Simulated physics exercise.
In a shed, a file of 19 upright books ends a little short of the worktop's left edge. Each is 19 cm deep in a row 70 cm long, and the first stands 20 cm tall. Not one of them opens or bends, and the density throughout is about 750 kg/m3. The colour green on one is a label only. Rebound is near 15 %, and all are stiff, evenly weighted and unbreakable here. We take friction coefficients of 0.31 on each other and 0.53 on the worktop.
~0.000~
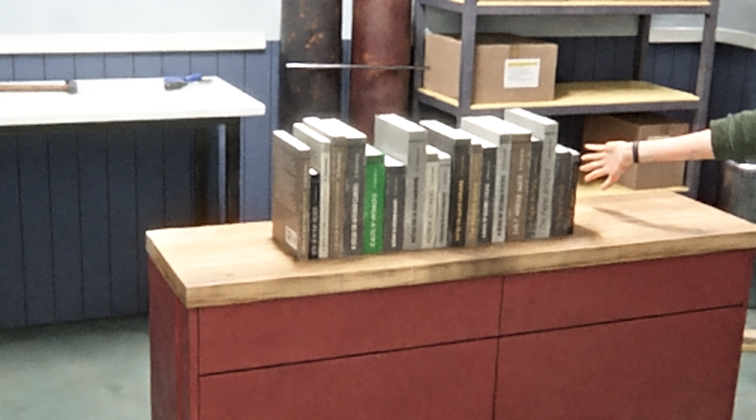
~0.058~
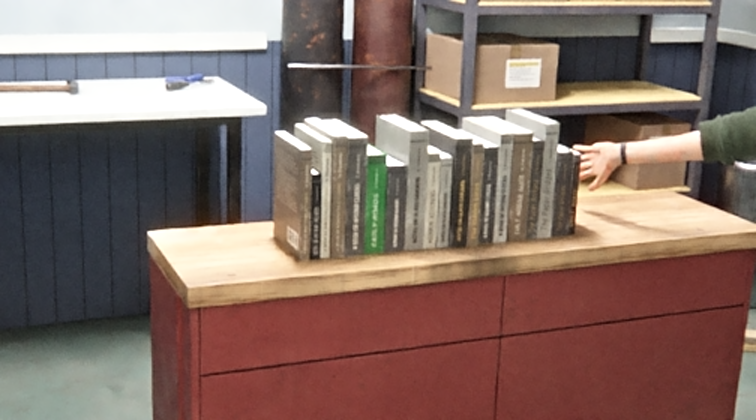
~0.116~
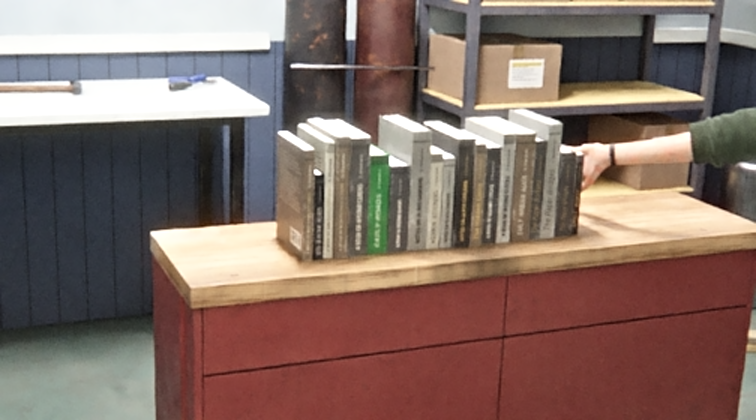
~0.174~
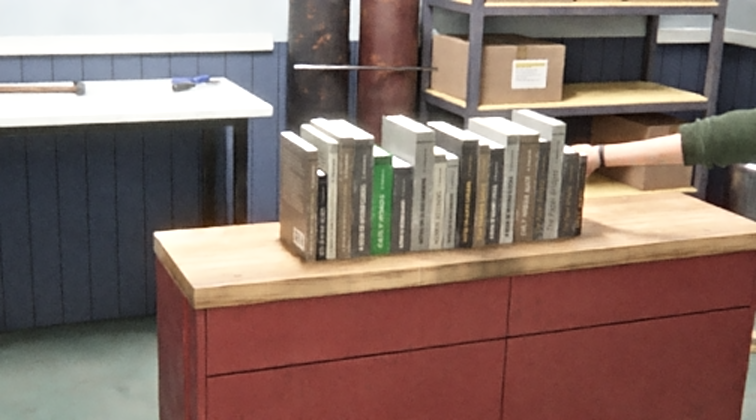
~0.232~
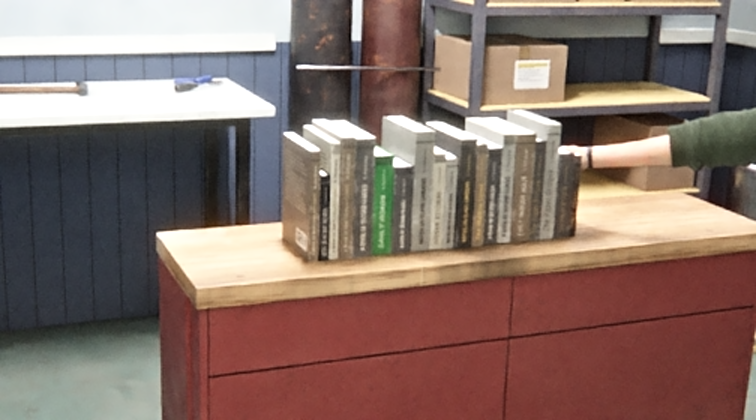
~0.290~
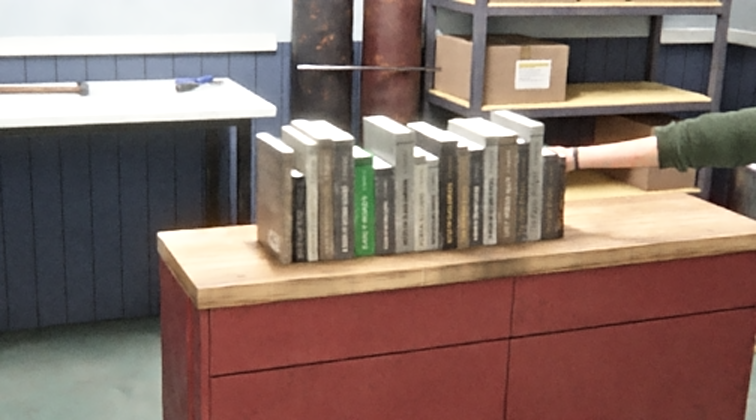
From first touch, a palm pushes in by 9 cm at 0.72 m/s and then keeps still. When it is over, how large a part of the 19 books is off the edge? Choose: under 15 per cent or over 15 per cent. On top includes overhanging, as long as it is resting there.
The part off the edge is under 15 per cent.
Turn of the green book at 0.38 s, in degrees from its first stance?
Measured against how it began, the tilt is near 20 degrees.
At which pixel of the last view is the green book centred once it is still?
It comes to rest around (296, 204) in the last view.
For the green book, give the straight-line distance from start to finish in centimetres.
Approx. displacement of green: 20 cm.
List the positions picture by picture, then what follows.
In the first frame (pixels give the middle of a visible side; the camera pans a little), hand (618, 158) 14 cm from the first; green book (374, 204); none has stirred.
Hand (605, 159) 10 cm from the first; green book (376, 204), in the second frame.
Hand (594, 160) 6 cm from the first; green book (379, 205), in the third frame.
Hand 19 mm from the first; green book (382, 205), in the fourth frame.
Hand 23 mm in; green book (383, 205); movement in 5 of them, in the fifth frame.
Hand 6 cm in; green book (365, 207) 48 mm from its place; steepest lean 3°, the book at (433, 205); movement in 19 of them, in the sixth frame.
After 0.35 s, none of the 19 books off the edge, 19 disturbed; green book 13° from how it stood.
After 0.38 s, none of the 19 books off the edge, 19 disturbed; green book 19° from how it stood.
After 0.48 s, none of the 19 books off the edge, 19 disturbed; green book 31° from how it stood.
In the end (1.1 s), none of the 19 books off the edge, 19 disturbed; green book 38° from how it stood. That is 0 per cent. From the last view, middles, green book near (296, 204).
